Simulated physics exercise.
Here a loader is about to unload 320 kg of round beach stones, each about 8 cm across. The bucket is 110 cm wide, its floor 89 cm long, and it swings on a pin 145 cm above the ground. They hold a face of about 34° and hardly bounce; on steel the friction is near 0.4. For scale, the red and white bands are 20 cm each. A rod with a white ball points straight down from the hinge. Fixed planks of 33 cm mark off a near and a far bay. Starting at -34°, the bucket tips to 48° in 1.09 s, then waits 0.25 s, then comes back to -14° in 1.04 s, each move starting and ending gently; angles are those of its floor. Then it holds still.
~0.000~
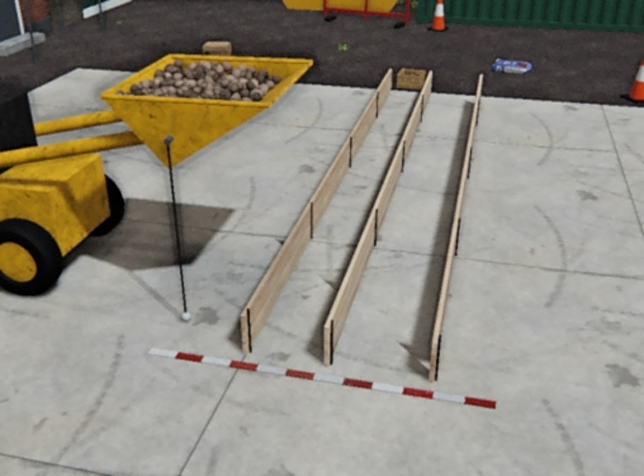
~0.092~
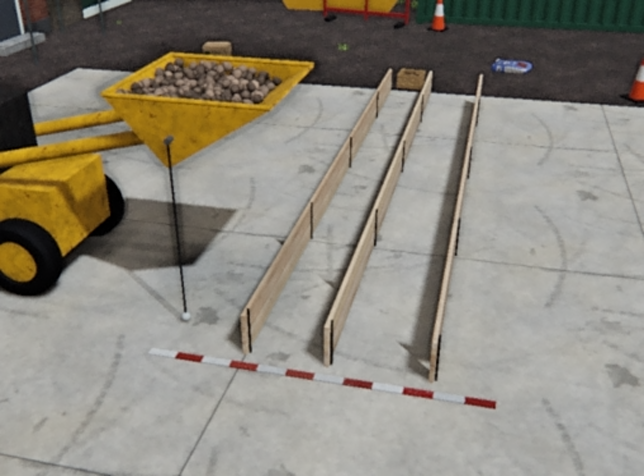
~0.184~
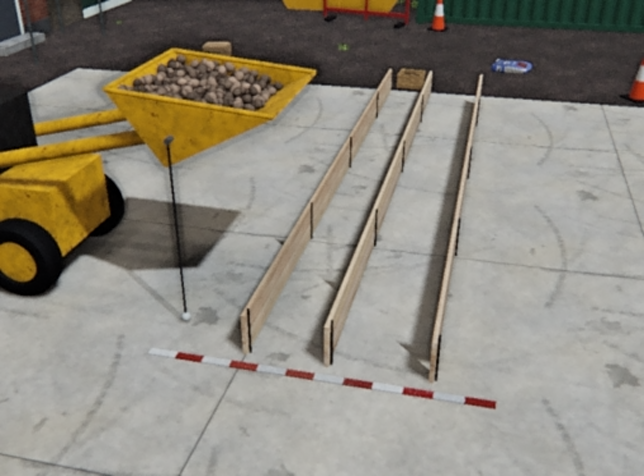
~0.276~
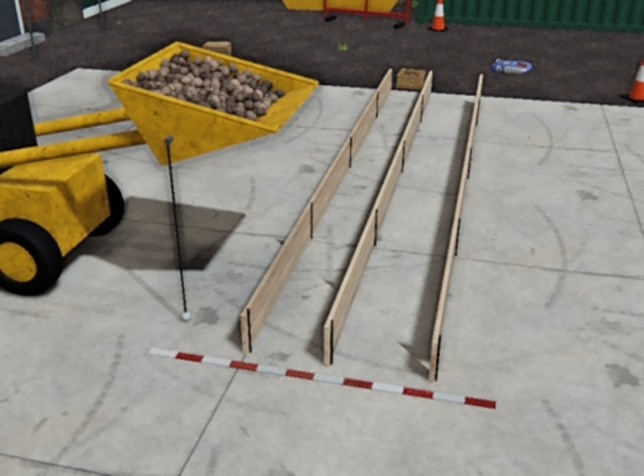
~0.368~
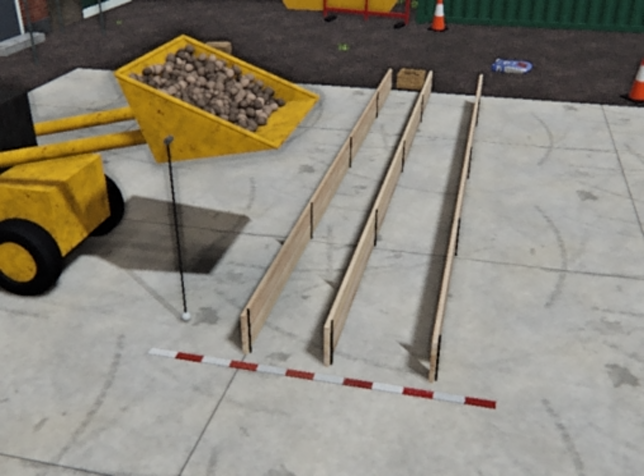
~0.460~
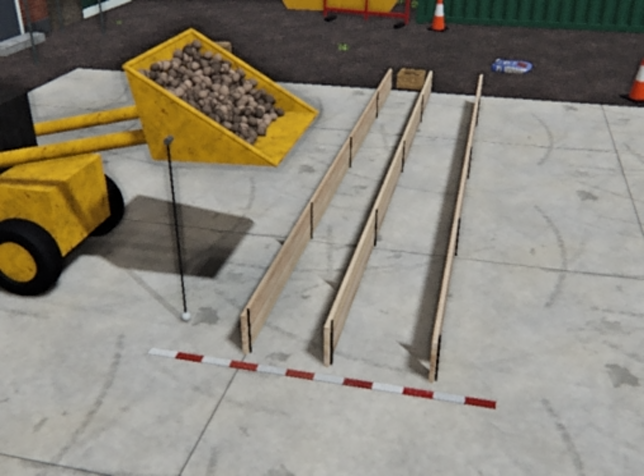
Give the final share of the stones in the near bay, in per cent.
Some 95 per cent of it.
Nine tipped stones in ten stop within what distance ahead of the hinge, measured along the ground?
About 110 cm.
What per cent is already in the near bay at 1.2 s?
Some 50 per cent.
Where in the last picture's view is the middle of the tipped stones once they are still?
Near (319, 283).
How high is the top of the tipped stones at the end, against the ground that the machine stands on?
About 36 cm above it.
After 0.8 s the floor is at 35°; 100 % in the bucket; the foremost stones are at (272, 177).
After 1.2 s the floor is at 48°; 35 % in the bucket, 17 % short of the bays, 48 % in the near bay; the foremost stones are at (330, 269).
After 2.8 s the floor is at -14°; 0 % in the bucket, 4 % short of the bays, 95 % in the near bay, 1 % in the far bay; the foremost stones are at (390, 301).
After 5.4 s the floor is at -14°; 0 % in the bucket, 4 % short of the bays, 95 % in the near bay, 1 % in the far bay; the foremost stones are at (390, 301).
